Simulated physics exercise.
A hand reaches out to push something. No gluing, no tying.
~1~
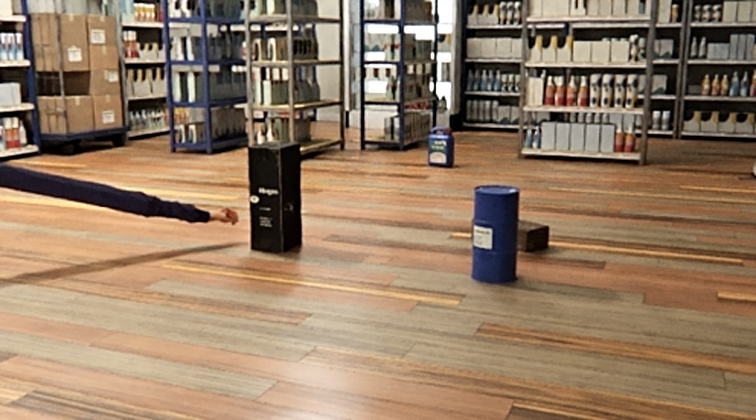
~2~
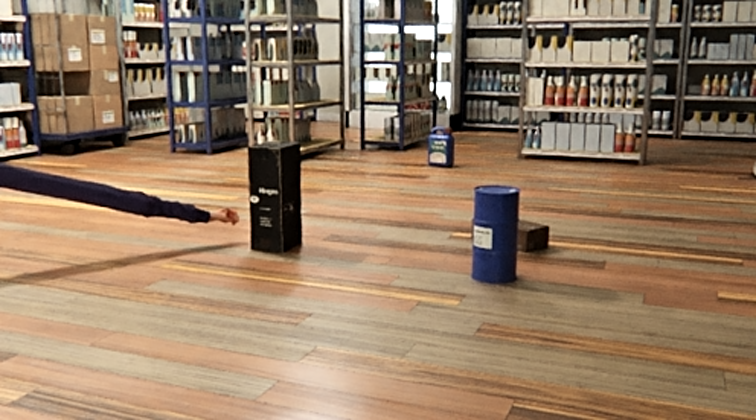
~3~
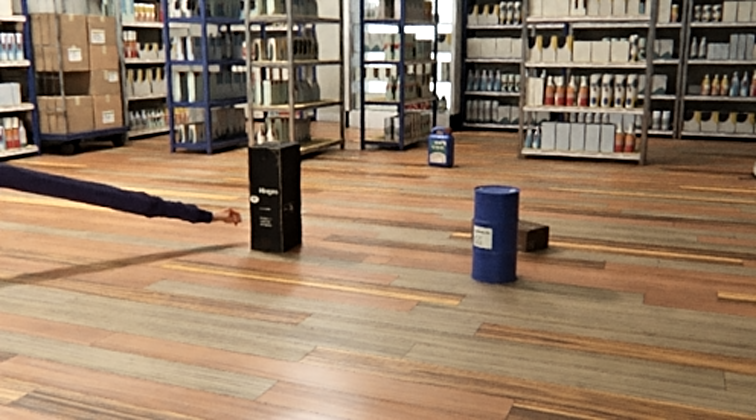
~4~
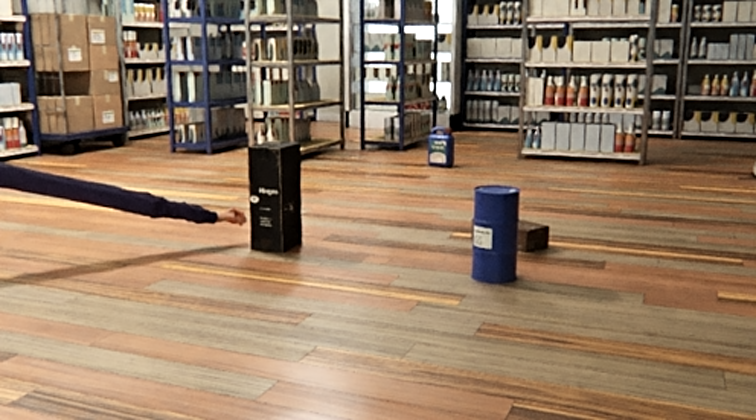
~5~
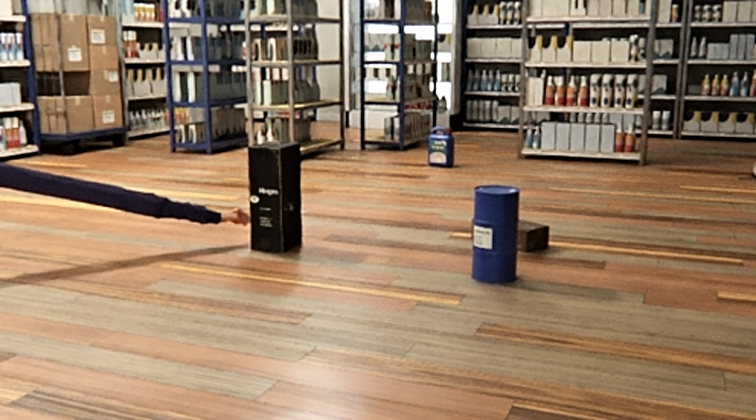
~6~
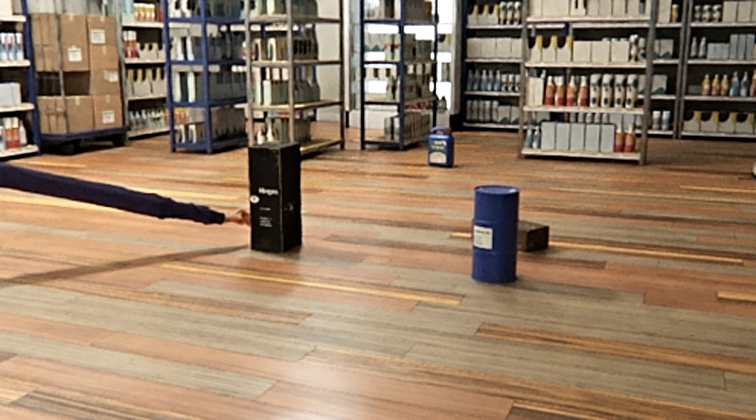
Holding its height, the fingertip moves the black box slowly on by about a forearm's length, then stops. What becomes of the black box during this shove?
I expect it to remain on end.
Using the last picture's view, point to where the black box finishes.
Roughly (343, 202).
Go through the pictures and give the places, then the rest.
Black box (276, 196), in the first frame.
Black box (276, 196), in the second frame.
Black box (276, 196), in the third frame.
Black box (276, 196), in the fourth frame.
Black box (276, 196), in the fifth frame.
Black box (276, 196), in the sixth frame.
Then, 0.60 s on from there, black box shifted a little near (297, 198).
Then, 1.10 s on from there, black box shifted about its own width near (323, 200).
In the end, moved from the start, black box. At the end, from the last picture's camera, black box near (343, 202).
